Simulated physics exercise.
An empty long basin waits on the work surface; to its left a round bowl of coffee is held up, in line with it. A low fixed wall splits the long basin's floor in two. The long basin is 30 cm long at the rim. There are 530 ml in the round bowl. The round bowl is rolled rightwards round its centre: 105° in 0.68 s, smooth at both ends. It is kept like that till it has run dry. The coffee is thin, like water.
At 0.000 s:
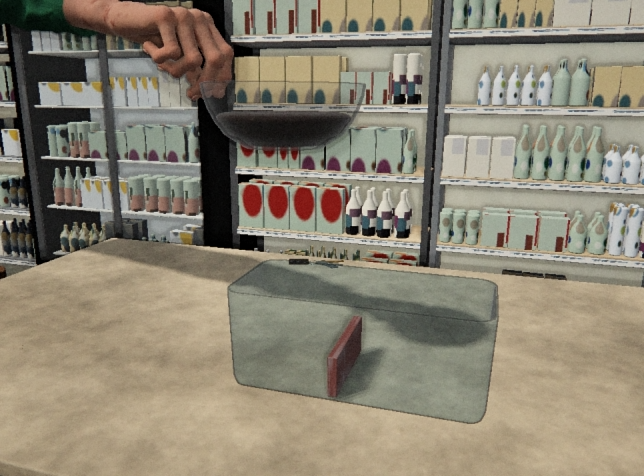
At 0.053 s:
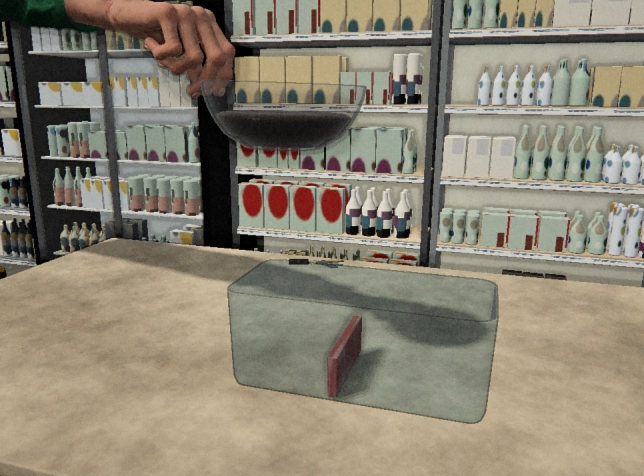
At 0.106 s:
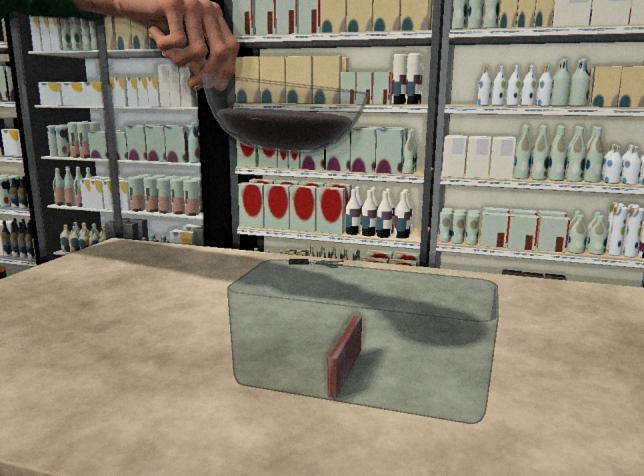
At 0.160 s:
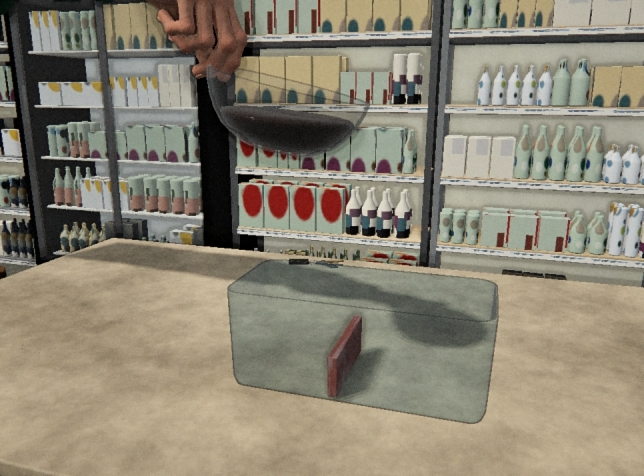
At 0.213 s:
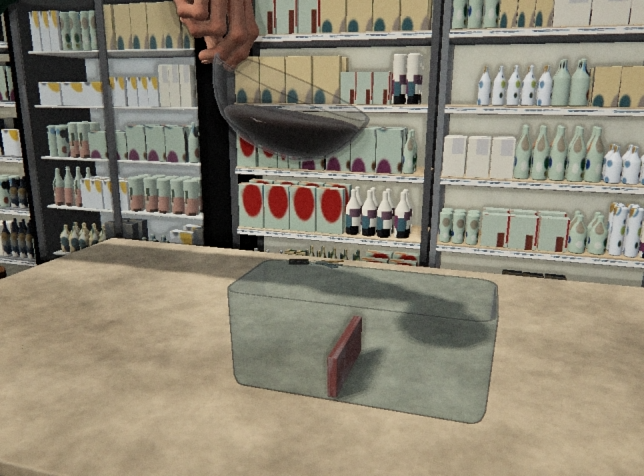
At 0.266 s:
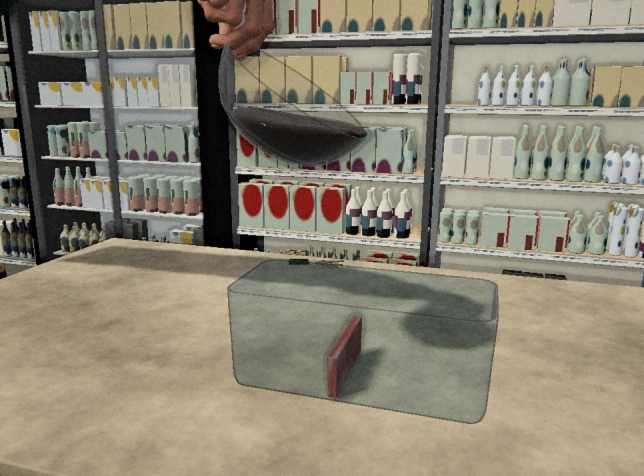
In a shop with stocked shelves, a hand tilts a round glass bowl of dark liquid rightwards above a counter holding a clear basin.
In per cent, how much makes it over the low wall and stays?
Roughly 78 per cent is past the wall.
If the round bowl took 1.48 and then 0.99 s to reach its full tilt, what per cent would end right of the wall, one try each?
In turn about 95 and 90 per cent.
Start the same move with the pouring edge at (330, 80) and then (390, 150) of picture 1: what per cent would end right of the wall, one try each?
First 70, then 85 per cent.
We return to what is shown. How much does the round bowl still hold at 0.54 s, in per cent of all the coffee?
Near 6 in a hundred.
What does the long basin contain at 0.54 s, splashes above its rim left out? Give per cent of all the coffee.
About 36 per cent.
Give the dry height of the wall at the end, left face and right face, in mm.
Left about 46 mm, right about 32 mm.
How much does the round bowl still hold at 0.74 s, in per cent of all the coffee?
Some 0 per cent.
Then, 0.54 s in, the tilt is 94° and 6 per cent is still to pour, 0 is left of the wall and 36 right of it.
Then, 0.74 s in, the tilt is 105° and 0 per cent is still to pour, 11 is left of the wall and 78 right of it.
Then, 0.95 s in, the tilt is 105° and 0 per cent is still to pour, 17 is left of the wall and 78 right of it.
Then, 1.18 s in, the tilt is 105° and 0 per cent is still to pour, 17 is left of the wall and 78 right of it.
Finally, 17 per cent lies left of the wall, 78 right of it and 4 outside.
